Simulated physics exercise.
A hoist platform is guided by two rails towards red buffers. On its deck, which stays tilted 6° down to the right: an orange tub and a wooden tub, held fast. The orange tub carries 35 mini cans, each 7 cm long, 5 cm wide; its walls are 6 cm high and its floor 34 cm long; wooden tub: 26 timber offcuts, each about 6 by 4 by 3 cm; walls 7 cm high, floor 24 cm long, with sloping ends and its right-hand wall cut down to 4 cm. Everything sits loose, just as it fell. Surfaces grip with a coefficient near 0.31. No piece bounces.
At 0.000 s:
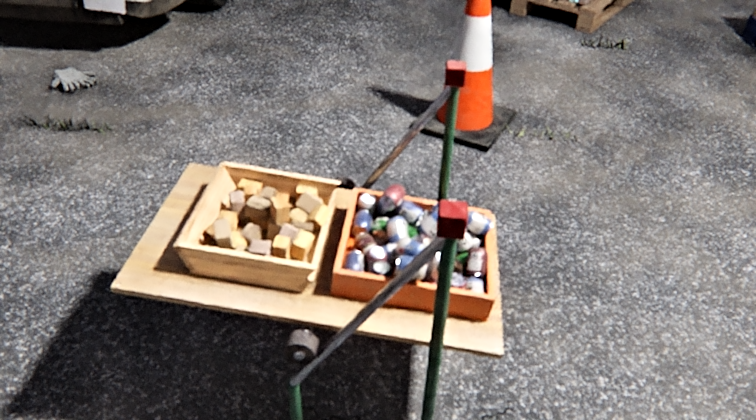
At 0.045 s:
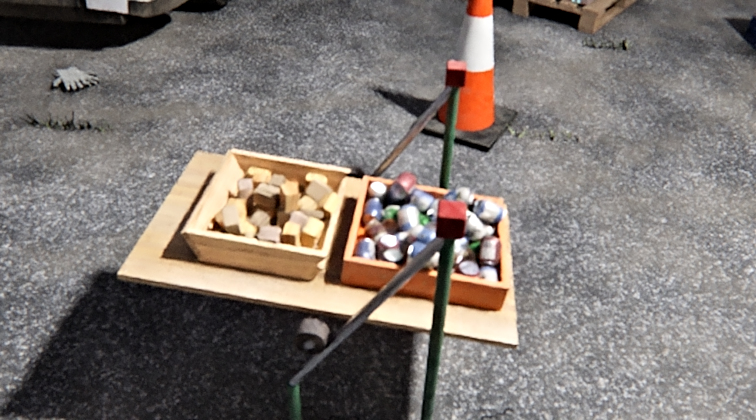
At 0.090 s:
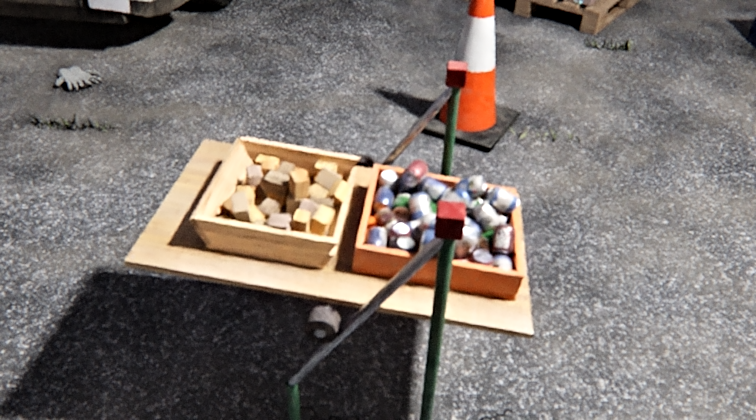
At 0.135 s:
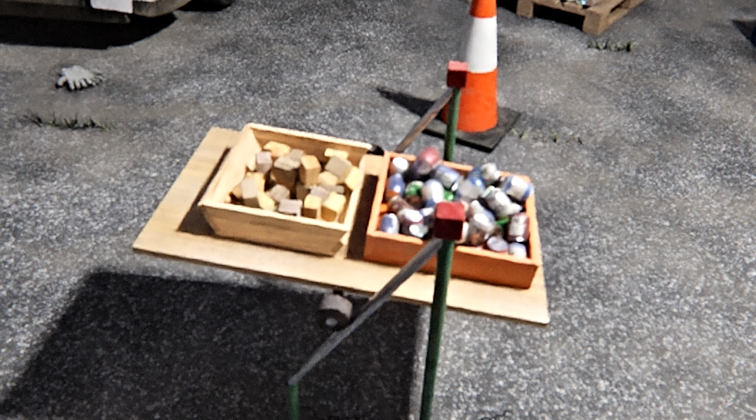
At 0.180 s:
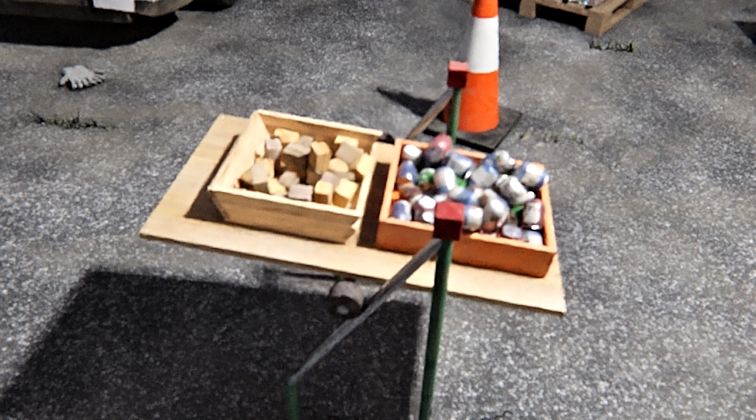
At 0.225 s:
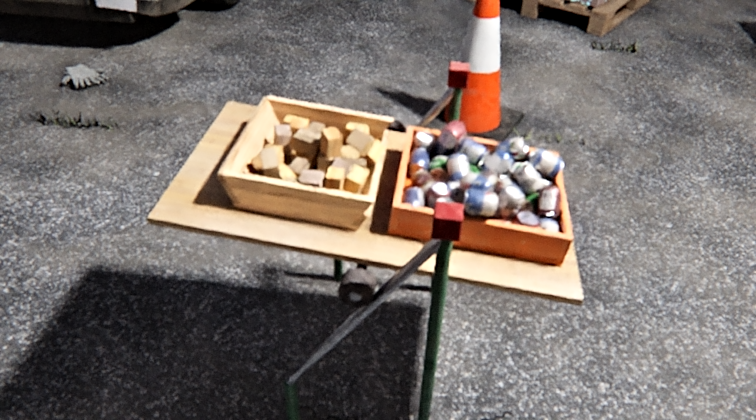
The video shows a flat wooden platform carrying a wooden tub of timber offcuts and an orange tub of small cans, moving steadily up and to the right along two sloping rails while both loads stay in their tubs.
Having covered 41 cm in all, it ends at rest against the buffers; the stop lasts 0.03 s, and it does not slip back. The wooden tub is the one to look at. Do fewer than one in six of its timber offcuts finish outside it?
Yes, fewer than one in six do.
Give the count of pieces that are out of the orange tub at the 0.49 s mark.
Out so far from the orange tub: Around 1.
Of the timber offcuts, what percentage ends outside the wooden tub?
About 10 per cent.
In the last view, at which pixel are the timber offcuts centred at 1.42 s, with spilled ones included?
Near (388, 112).
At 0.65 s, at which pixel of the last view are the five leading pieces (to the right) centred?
About (623, 143).
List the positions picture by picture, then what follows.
In the first picture (we follow the rim corner now nearest the camera), wooden tub at (317, 267); orange tub at (489, 296); 0 cm up the rails; nothing out yet.
Wooden tub at (327, 254); orange tub at (503, 285); 5 cm up the rails, in the second picture.
Wooden tub at (338, 242); orange tub at (518, 273); 10 cm up the rails, in the third picture.
Wooden tub at (350, 228); orange tub at (533, 262); 14 cm up the rails, in the fourth picture.
Wooden tub at (362, 214); orange tub at (549, 249); 19 cm up the rails, in the fifth picture.
Wooden tub at (375, 200); orange tub at (566, 236); 24 cm up the rails; nothing out yet, in the sixth picture.
After 0.37 s, it meets the buffers.
After 0.49 s, 1 of 35 out of the orange tub and 1 of 26 out of the wooden tub.
After 0.65 s, 3 of 35 out of the orange tub and 2 of 26 out of the wooden tub.
After 0.87 s, 3 of 35 out of the orange tub and 2 of 26 out of the wooden tub.
Final count (at 1.42 s), 4 of 35 out of the orange tub and 2 of 26 out of the wooden tub. Asked share, 2 of 26, 8 per cent.
